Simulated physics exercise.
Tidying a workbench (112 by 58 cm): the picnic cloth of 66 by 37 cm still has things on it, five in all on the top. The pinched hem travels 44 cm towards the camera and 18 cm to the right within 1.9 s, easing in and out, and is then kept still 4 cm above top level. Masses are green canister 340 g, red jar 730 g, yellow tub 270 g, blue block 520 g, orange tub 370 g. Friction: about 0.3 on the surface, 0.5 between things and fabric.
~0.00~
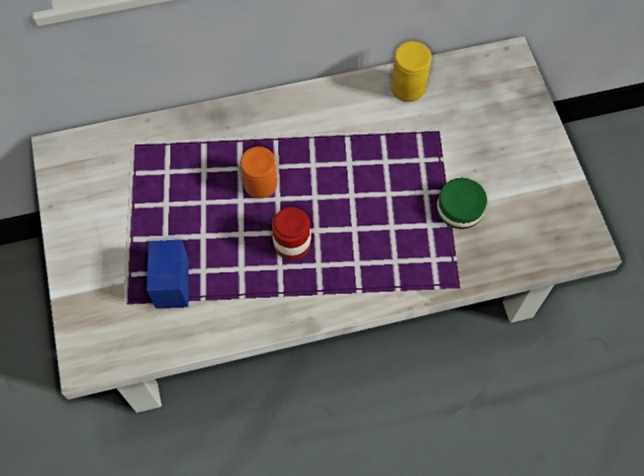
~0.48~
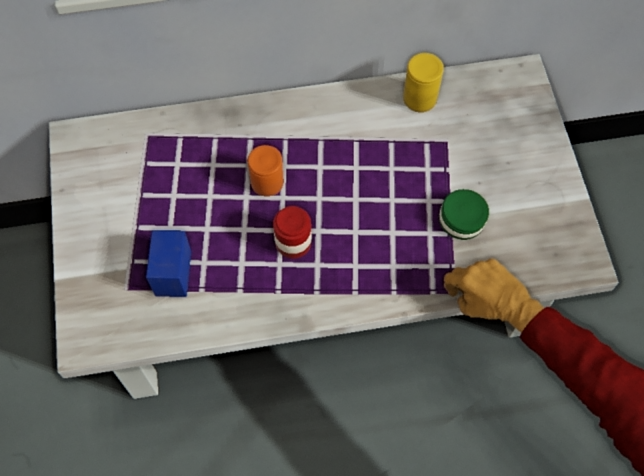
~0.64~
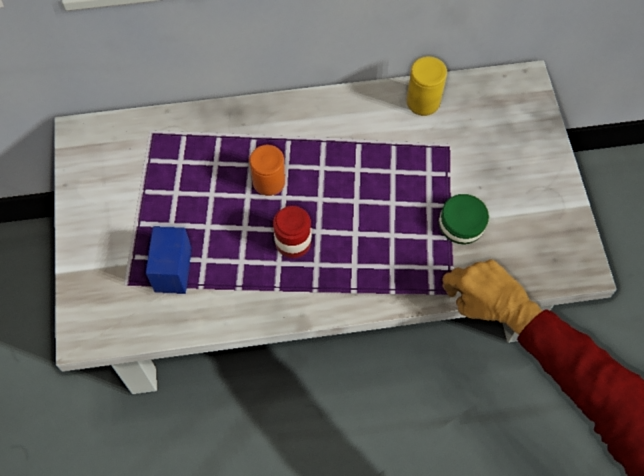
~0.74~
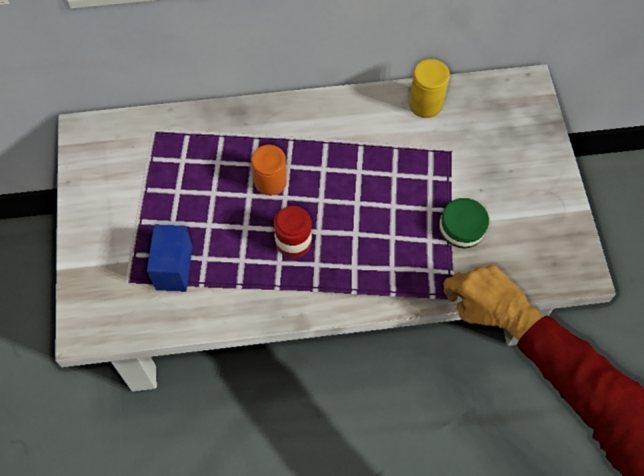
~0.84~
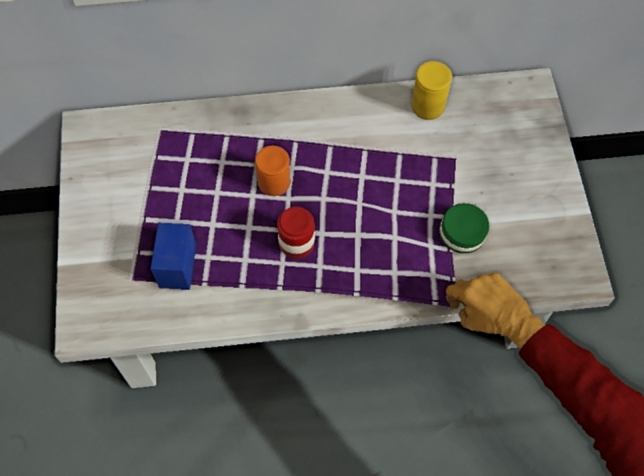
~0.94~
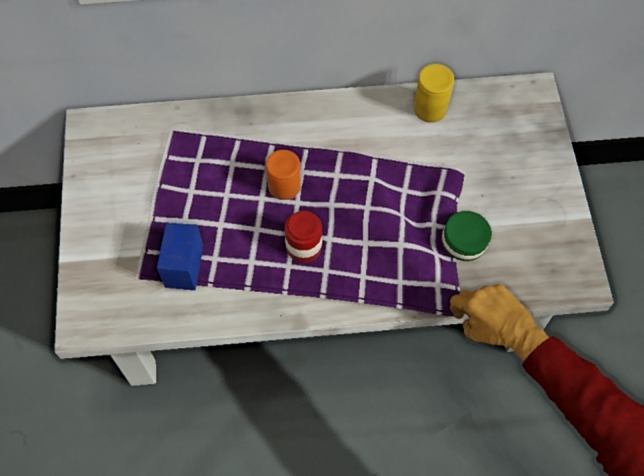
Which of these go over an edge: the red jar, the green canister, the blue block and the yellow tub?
In order: The red jar falls off; the green canister goes over the edge; the blue block drops off; the yellow tub stays on.
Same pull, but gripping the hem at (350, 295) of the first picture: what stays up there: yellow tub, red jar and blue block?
Then: Yellow tub stays on, red jar falls off, blue block falls off.
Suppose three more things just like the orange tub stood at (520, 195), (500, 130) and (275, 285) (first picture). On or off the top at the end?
In that order: Stays on, remains, goes over.
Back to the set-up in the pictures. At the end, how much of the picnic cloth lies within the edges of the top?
Some 0 per cent of it.
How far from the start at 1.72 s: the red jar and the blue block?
About: Red jar 25 cm, blue block 20 cm.
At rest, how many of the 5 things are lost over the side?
4 of them.
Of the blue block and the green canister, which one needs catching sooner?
The green one.
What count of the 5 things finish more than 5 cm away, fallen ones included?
I count 4.
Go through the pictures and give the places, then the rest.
Red jar (291, 221); green canister (464, 198); blue block (164, 265); yellow tub (413, 56); picnic cloth corners (124, 305) (132, 142) (439, 128) (460, 288), in the first frame.
Picnic cloth corners (125, 290) (145, 133); grip (456, 294), in the second frame.
Picnic cloth corners (125, 285) (150, 131); grip (455, 295), in the third frame.
Picnic cloth corners (126, 283) (153, 129); grip (456, 300), in the fourth frame.
Orange tub (272, 160); red jar (296, 220); blue block (170, 246); picnic cloth corners (129, 280) (159, 128); grip (458, 307), in the fifth frame.
Red jar (303, 224); green canister (468, 231); blue block (177, 246); yellow tub (437, 78); picnic cloth corners (136, 279) (171, 128) (465, 172); grip (462, 317), in the sixth frame.
After 1.3 s, 90 % of the picnic cloth is still over the top; red jar 14 cm off its start, green canister 12 cm off its start, blue block 10 cm off its start.
After 1.7 s, 70 % of the picnic cloth is still over the top; red jar 27 cm off its start, green canister 23 cm off its start, blue block 22 cm off its start.
After 2.1 s, 20 % of the picnic cloth is still over the top; red jar over the edge, blue block over the edge, green canister over the edge.
After 2.5 s, 0 % of the picnic cloth is still over the top; red jar over the edge, blue block over the edge, green canister over the edge.
After 4.1 s, 0 % of the picnic cloth is still over the top; red jar over the edge, blue block over the edge, green canister over the edge, yellow tub 0 cm off its start at (437, 78).
